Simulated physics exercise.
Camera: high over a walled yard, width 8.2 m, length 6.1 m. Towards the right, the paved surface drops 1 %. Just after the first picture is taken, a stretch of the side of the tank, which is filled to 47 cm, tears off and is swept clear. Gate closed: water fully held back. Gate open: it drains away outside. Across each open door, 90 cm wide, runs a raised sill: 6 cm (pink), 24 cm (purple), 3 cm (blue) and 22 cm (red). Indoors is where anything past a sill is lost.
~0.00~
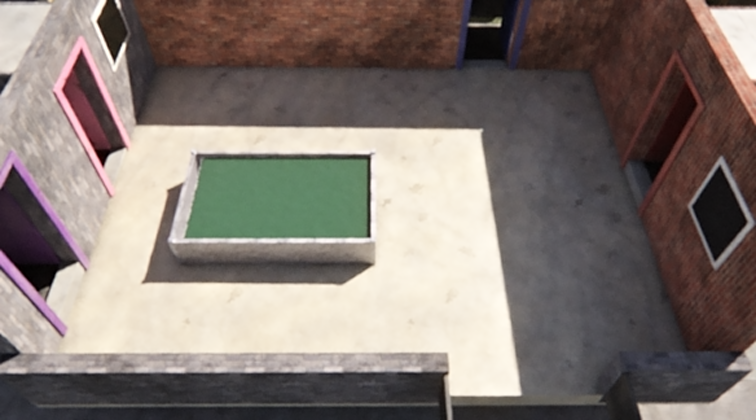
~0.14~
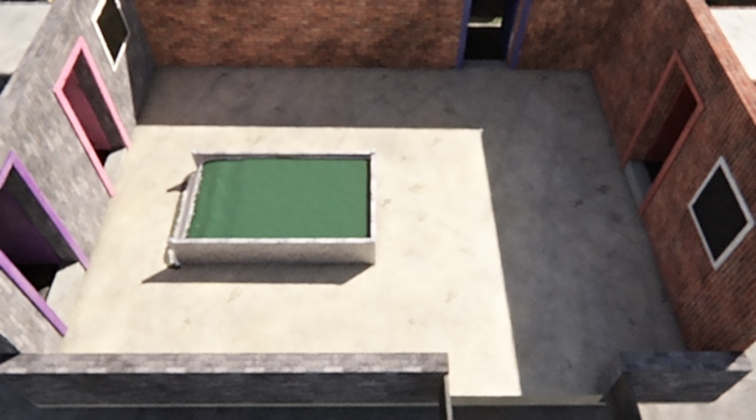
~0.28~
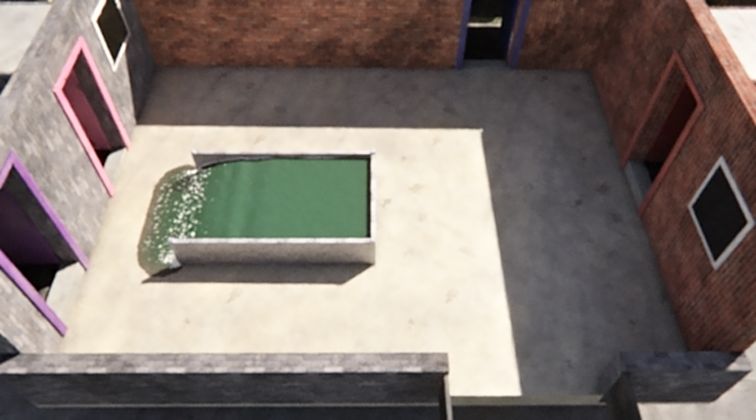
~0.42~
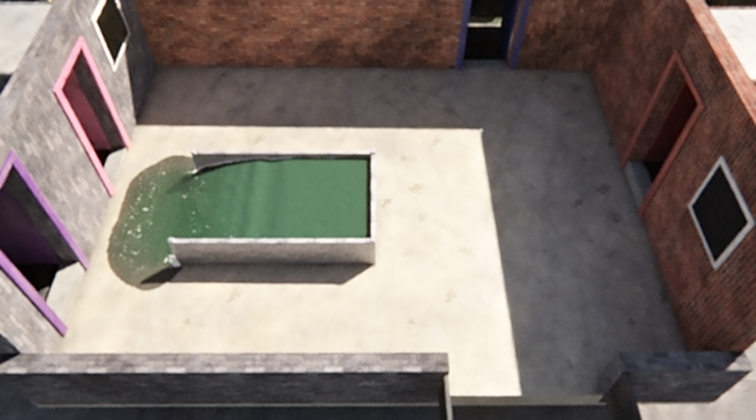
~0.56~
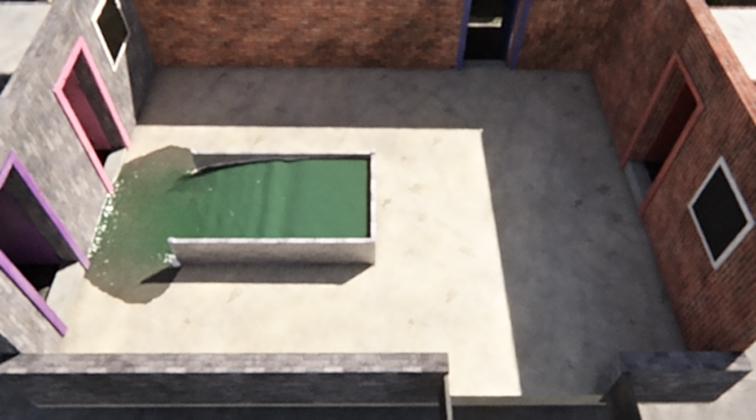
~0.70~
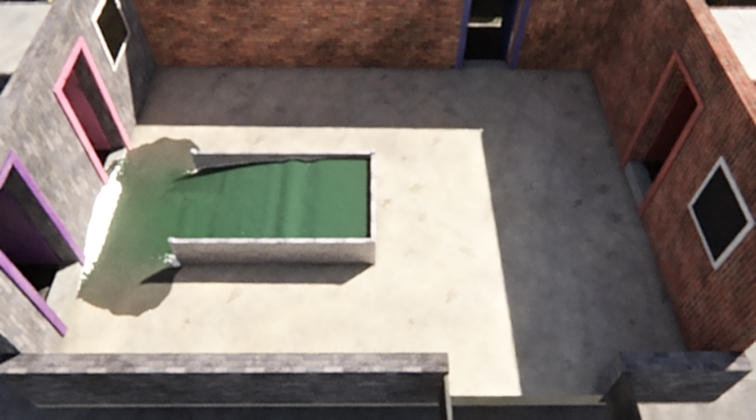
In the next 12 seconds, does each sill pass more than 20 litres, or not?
Outcome: The pink door breaks the limit. The purple door remains within the limit. The blue door remains within the limit. The red door remains within the limit.
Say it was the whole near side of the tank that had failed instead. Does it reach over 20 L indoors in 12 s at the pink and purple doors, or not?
Versus the limit - pink: Within, purple: Within.
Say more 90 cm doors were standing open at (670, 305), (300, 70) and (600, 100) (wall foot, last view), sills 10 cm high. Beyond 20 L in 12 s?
Per doorway, in order: Insufficient / insufficient / insufficient.
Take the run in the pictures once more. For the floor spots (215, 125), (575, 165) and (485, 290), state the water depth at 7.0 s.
Spot one 2 cm, spot two 0 cm, spot three 3 cm.
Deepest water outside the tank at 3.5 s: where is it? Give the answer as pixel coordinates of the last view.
About (55, 363).
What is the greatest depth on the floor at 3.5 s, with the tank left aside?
Max around 26 cm.
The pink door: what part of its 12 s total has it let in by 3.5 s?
Some 80 per cent by then.
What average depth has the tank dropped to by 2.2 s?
24 cm.
After 1.4 s water covers 10 % of the floor and is deepest (32 cm) near (117, 217); pink door 19 cm at the sill, 34 L in, purple door 16 cm at the sill, 0 L in, blue door not reached, red door not reached.
After 2.2 s water covers 15 % of the floor and is deepest (30 cm) near (114, 226); pink door 21 cm at the sill, 95 L in, purple door 18 cm at the sill, 0 L in, blue door not reached, red door not reached.
After 3.5 s water covers 25 % of the floor and is deepest (26 cm) near (55, 363); pink door 17 cm at the sill, 184 L in, purple door 14 cm at the sill, 0 L in, blue door not reached, red door not reached.
After 7.0 s water covers 80 % of the floor and is deepest (12 cm) near (676, 338); pink door 6 cm at the sill, 234 L in, purple door 8 cm at the sill, 0 L in, blue door 2 cm at the sill, 0 L in, red door not reached.
After 12.0 s water covers 90 % of the floor and is deepest (9 cm) near (628, 229); pink door 3 cm at the sill, 235 L in, purple door 3 cm at the sill, 0 L in, blue door 2 cm at the sill, 0 L in, red door 7 cm at the sill, 0 L in.
